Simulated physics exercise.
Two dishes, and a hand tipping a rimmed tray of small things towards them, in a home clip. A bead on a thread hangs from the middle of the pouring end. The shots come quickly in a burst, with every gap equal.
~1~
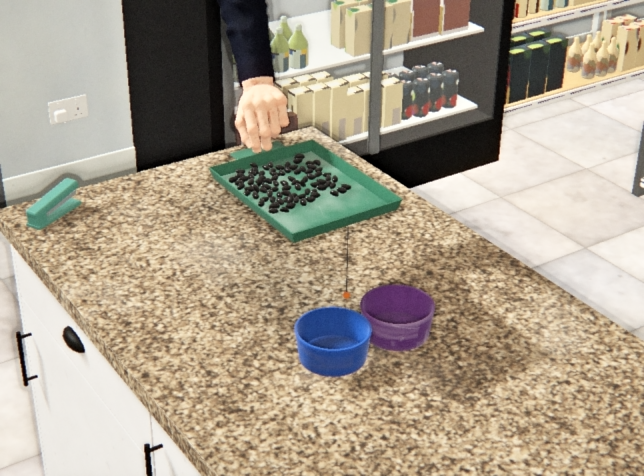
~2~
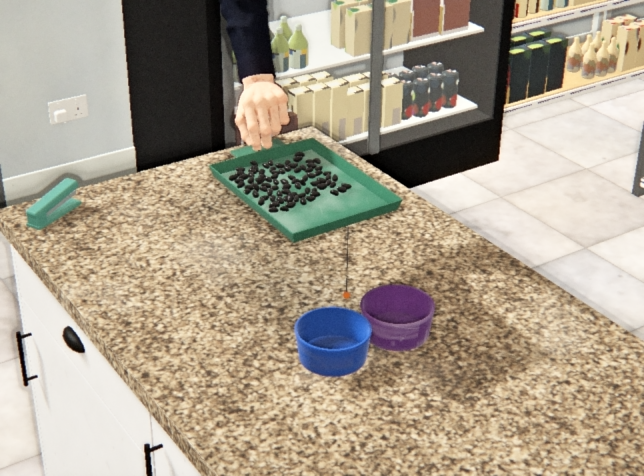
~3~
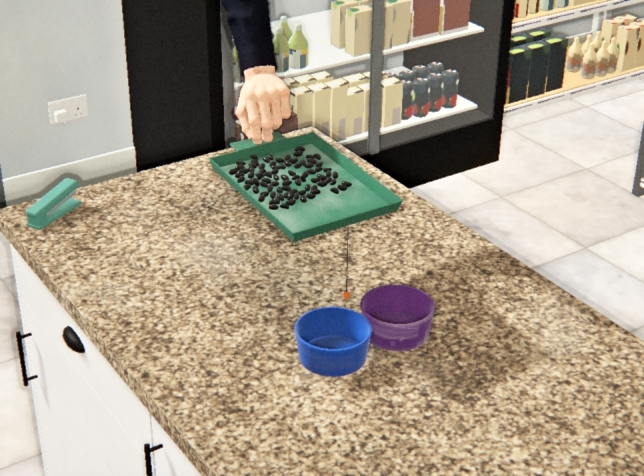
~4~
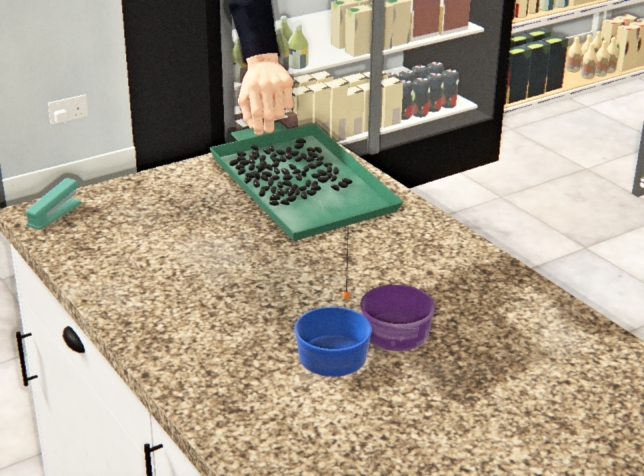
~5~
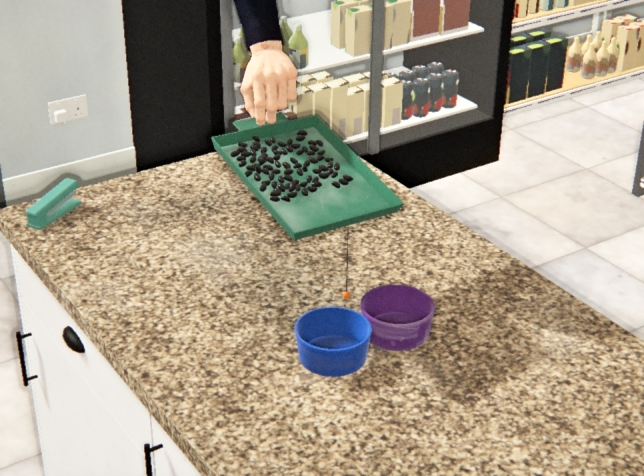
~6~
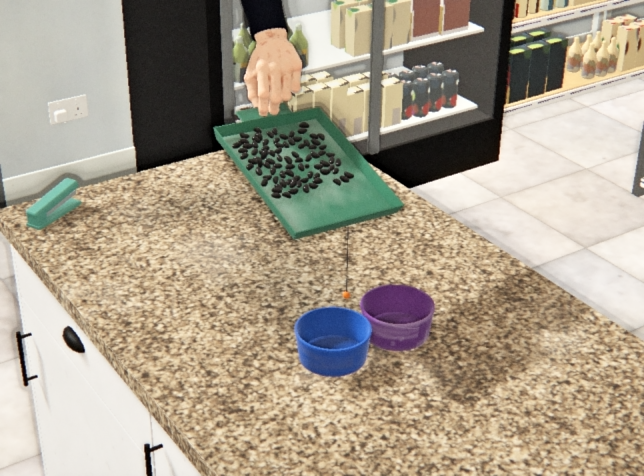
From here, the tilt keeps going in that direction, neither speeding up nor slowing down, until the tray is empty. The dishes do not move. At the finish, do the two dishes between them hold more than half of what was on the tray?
Yes.
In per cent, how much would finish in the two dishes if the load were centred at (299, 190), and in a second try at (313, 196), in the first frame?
Roughly 90 per cent, then roughly 80 per cent.
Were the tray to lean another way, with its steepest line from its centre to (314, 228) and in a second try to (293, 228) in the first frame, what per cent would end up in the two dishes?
I'd put it at some 60 % and then some 30 %.
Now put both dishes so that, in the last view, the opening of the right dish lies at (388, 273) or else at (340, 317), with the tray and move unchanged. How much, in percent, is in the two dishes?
10 %, then 30 %.
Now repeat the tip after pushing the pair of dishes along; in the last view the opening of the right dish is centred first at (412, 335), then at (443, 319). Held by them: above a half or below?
First try: Lower than half; second try: Lower than half.
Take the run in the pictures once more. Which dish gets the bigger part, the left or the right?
Note: Fuller is the one placed right.
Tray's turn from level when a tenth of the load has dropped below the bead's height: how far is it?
Near 75 degrees.
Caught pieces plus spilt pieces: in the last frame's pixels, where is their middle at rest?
About pixel (393, 333).
Shortly afterwards, tray tipped steeply; all but a few on the tray; a little in the air.
Next, tray tipped right over; the bulk on the tray; a little in the left dish; a little in the right dish; only a few outside both; a little in the air.
Some moments later, tray tipped past a quarter turn; near a quarter in the left dish; near two thirds in the right dish; a little outside both.
In the end, tray tipped past a quarter turn; near a quarter in the left dish; near two thirds in the right dish; a little outside both.
